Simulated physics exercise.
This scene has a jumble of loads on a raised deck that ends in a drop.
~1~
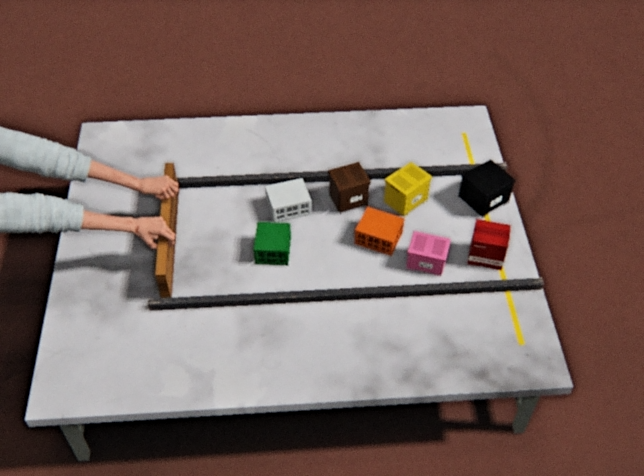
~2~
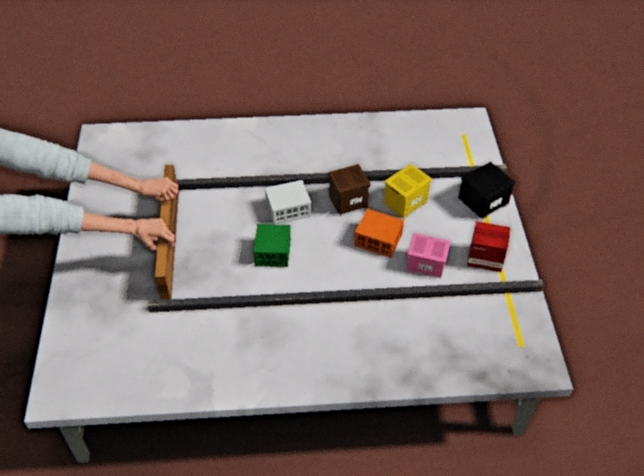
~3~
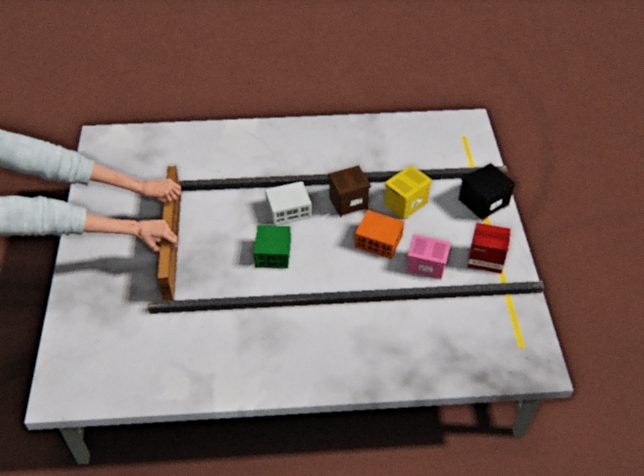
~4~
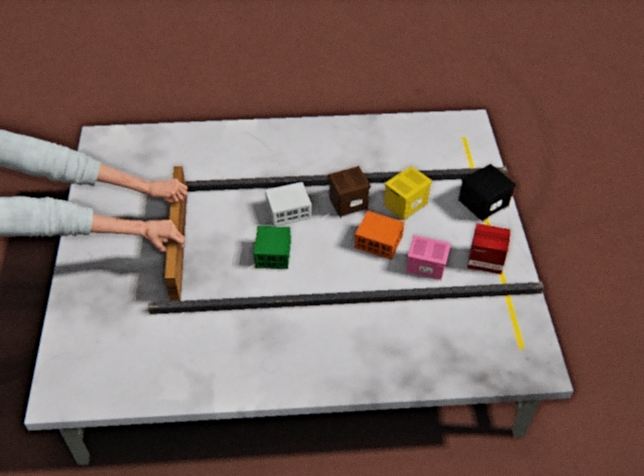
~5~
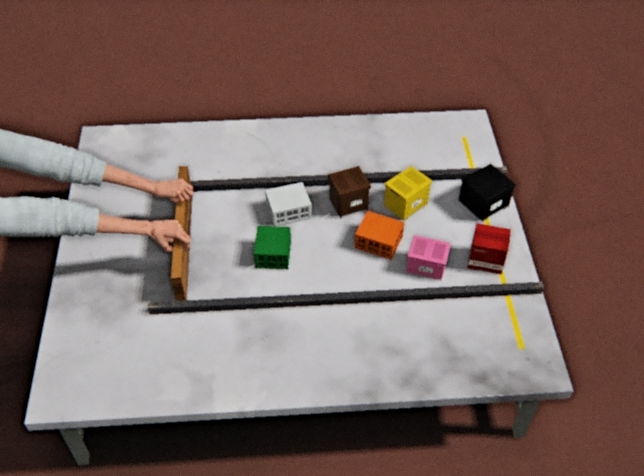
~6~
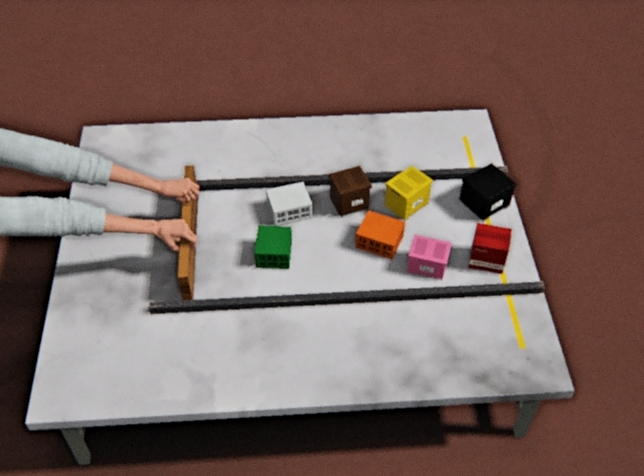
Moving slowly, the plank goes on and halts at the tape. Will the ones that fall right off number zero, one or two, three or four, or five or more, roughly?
Looks to me like the count going over is upwards of four.
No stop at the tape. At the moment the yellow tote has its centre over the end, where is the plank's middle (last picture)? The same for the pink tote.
Yellow tote over the end: About (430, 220). Pink tote over the end: About (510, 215).
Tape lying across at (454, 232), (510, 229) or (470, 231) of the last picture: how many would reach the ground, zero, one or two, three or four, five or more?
One to two; at least five; either three or four.
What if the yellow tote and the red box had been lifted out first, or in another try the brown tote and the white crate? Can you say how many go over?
Counts - first: 3; second: 3.
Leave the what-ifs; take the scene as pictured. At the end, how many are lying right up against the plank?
It's 3.
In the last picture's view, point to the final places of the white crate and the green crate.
Roughly (503, 196), and the other roughly (511, 234).
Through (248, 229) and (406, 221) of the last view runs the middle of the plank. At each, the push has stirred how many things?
Tally: First 0; then 7.
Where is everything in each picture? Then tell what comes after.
Black tote (486, 189); red box (489, 245); pink tote (428, 254); plank (168, 229); tape (490, 227), in the first frame.
Red box (489, 247); brown tote (349, 190), in the second frame.
Pink tote (428, 257); white crate (288, 204), in the third frame.
Black tote (486, 193); orange crate (379, 235), in the fourth frame.
Red box (489, 249); plank (183, 232), in the fifth frame.
Black tote (487, 192); red box (490, 248); pink tote (429, 258); plank (189, 232); tape (490, 230), in the sixth frame.
Early on, none off yet; black tote at rest near (487, 192); red box at rest near (490, 248); pink tote at rest near (429, 258).
A while later, none off yet; black tote travelled a little near (494, 191); red box at rest near (490, 248); pink tote travelled a little near (441, 259).
Further along, one off so far; black tote down on the ground near (544, 227); red box moving near (492, 248); pink tote travelled about its own width near (461, 266).
Finally, the number that fall off is five or more; lost, brown tote, orange crate, yellow tote, red box and black tote.
